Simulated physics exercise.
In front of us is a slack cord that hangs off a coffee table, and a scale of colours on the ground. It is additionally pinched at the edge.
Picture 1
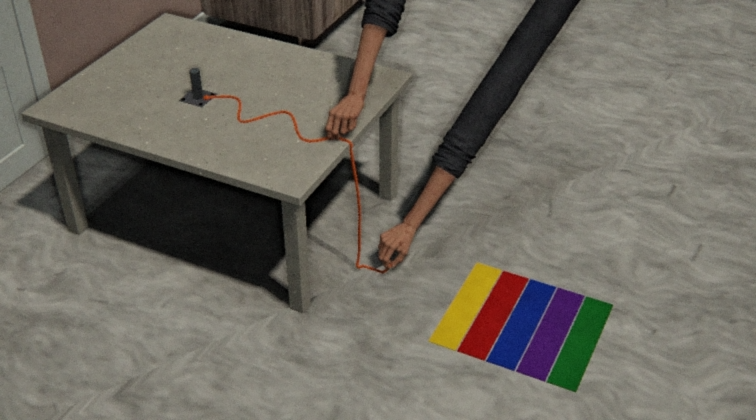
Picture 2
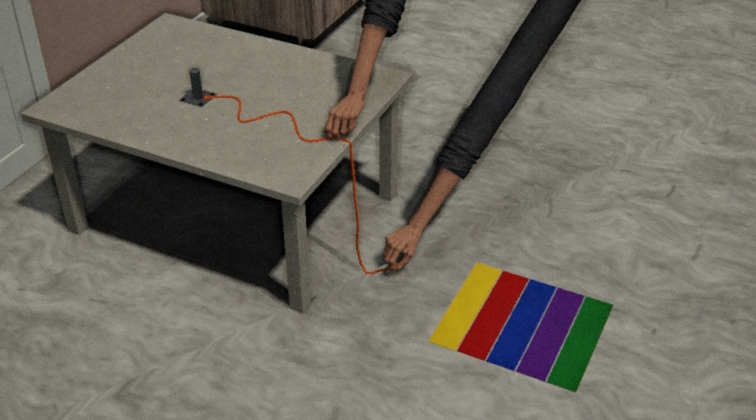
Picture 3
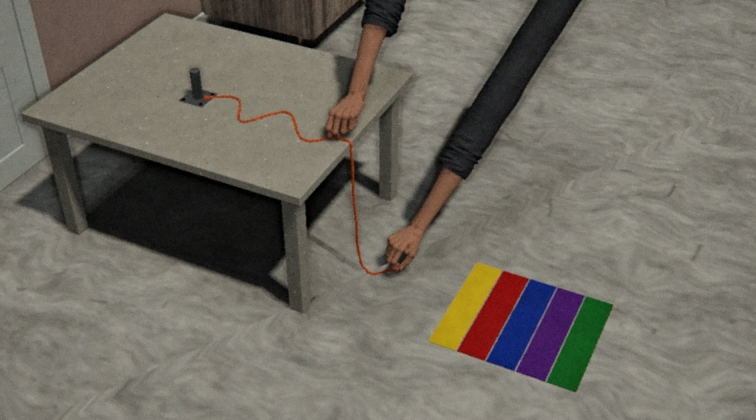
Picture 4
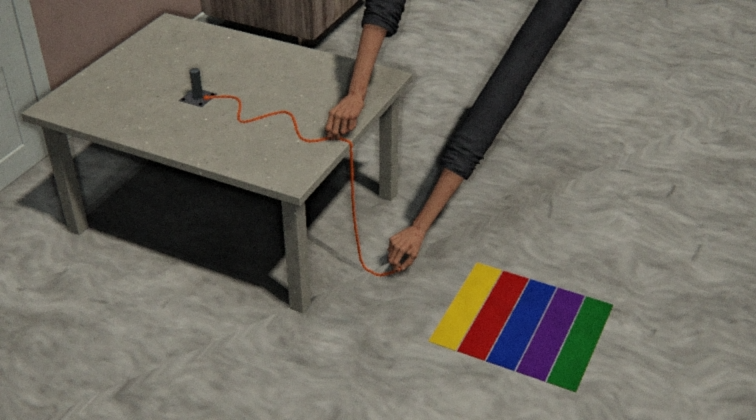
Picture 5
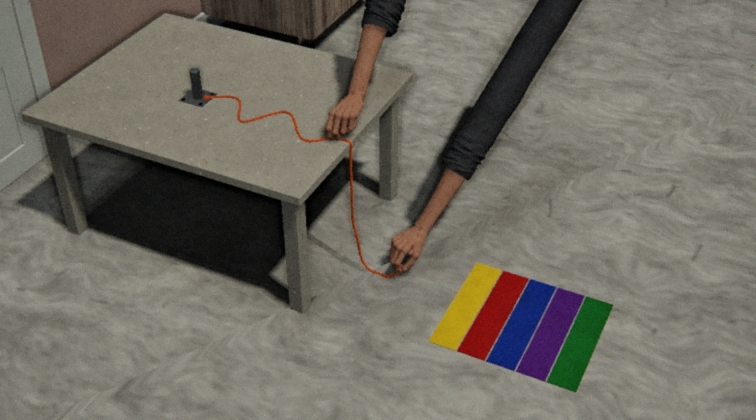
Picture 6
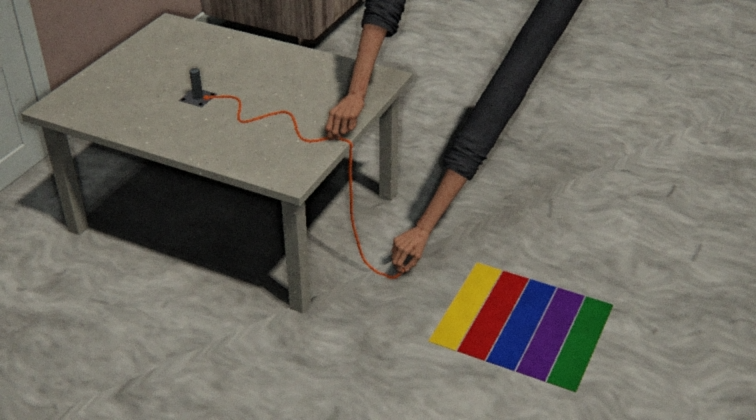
A hand holding an orange cord's end shifts slightly right while another pinches it at the table edge.
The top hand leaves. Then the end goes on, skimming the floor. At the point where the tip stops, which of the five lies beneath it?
The purple strip lies beneath it.
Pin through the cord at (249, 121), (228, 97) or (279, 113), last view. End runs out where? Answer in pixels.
It ends up near (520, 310) the first time, (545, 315) the second and (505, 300) the third.
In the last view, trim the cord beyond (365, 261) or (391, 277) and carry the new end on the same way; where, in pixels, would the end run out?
The first cut gives (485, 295) and the second gives (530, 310).
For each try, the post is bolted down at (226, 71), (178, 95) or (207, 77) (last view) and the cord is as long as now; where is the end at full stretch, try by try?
In pixels, the answers are (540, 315), (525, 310) and (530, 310).
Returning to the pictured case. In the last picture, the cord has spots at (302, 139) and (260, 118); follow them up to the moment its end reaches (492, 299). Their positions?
You'll find the first mark at (352, 152) and the second mark at (286, 124).
Soon after, end near (492, 299); over red.
Then, end near (528, 310); over blue.
At full stretch, end near (550, 317); over purple. It gets as far as the purple strip.
